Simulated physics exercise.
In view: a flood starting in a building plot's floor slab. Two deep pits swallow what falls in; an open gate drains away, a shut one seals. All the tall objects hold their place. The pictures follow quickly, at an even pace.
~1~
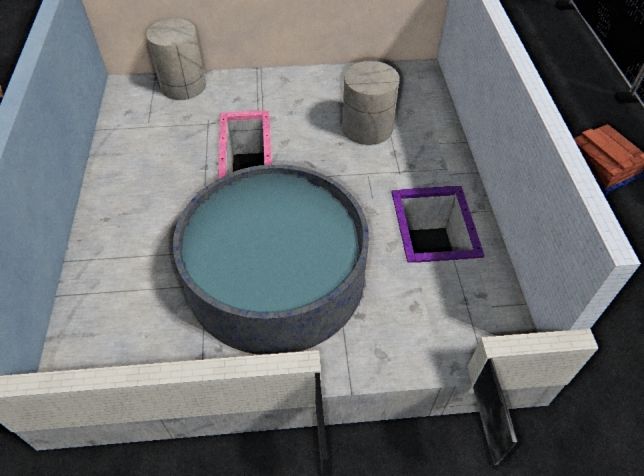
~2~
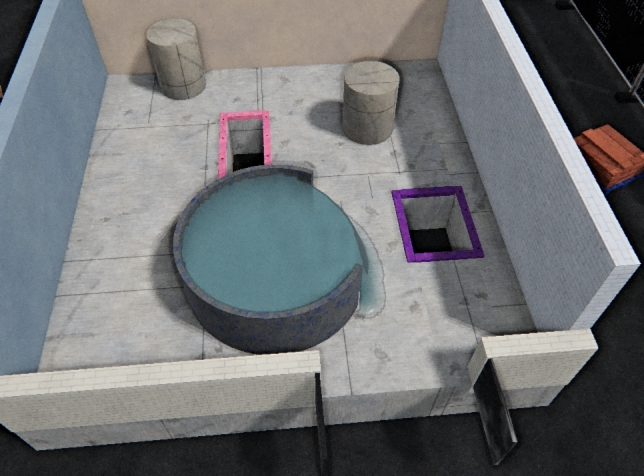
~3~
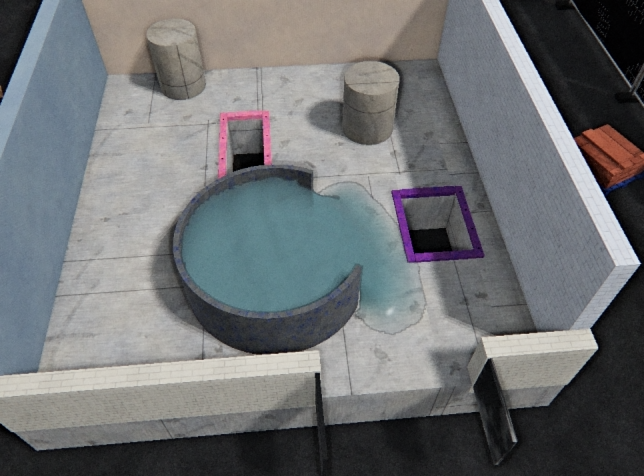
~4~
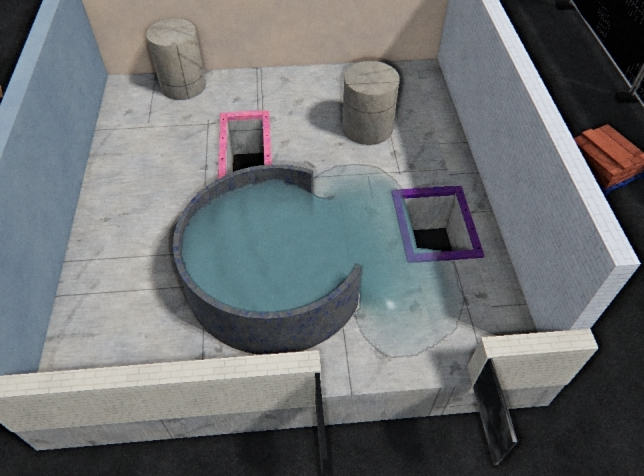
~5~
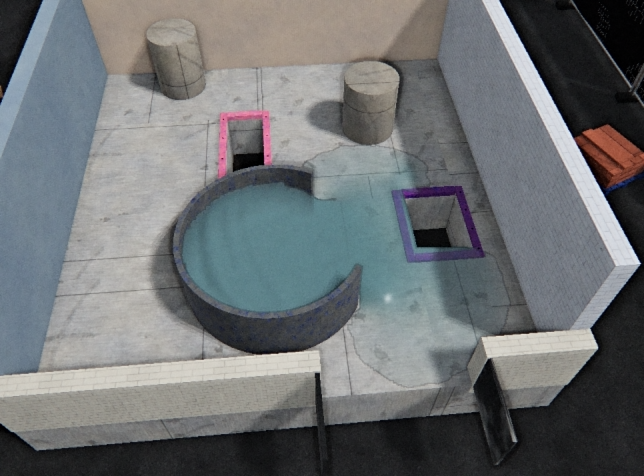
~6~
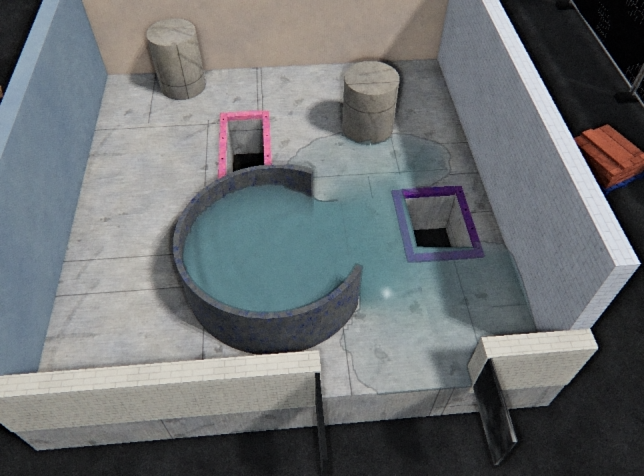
Water poured out through a gap in the right side of the round grey pool, spread across the pale slab around the purple-edged pit, and reached toward the right wall and the front edge.
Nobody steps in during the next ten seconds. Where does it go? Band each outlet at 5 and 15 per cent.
The gate takes from 5 to 15 %; the purple pit takes over 15 %; the pink pit takes under 5 %.
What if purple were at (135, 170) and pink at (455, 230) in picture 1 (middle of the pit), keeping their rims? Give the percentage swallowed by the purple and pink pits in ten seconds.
Per cent: Purple 2, pink 45.
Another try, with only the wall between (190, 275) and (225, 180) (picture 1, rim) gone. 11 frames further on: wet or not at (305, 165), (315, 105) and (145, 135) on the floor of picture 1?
As listed: Free of water, not flooded, under water.
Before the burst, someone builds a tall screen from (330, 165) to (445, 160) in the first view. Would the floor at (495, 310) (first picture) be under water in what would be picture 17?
Verdict: Under water.
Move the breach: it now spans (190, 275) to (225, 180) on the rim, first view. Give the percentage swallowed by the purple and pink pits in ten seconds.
In per cent: Purple 2, pink 15.
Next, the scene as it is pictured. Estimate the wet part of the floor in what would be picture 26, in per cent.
Roughly 50 per cent.
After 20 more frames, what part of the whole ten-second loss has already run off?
I make it 70 per cent.
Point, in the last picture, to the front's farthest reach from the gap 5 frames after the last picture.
At about (440, 68).
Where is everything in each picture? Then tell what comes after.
The first picture shows the round pool at (272, 237) is whole and still.
In the second picture, water pours out at (354, 238) and has run to (371, 312).
In the third picture, the front is at (392, 327), out from the gap at (354, 242).
In the fourth picture, the front is at a hidden place, out from the gap at (354, 243).
In the fifth picture, the front is at (405, 156), out from the gap at (354, 244).
In the sixth picture, the front is at (431, 144), out from the gap at (354, 244).
A moment on, water covers 30 % of the floor; the gate 1 %, the purple pit 14 %, the pink pit 0 %.
Next, water covers 40 % of the floor; the gate 1 %, the purple pit 24 %, the pink pit 0 %.
Then, water covers 50 % of the floor; the gate 3 %, the purple pit 32 %, the pink pit 0 %.
Later, water covers 80 % of the floor; the gate 6 %, the purple pit 37 %, the pink pit 1 %.
In the end, water covers 95 % of the floor; the gate 9 %, the purple pit 38 %, the pink pit 2 %.
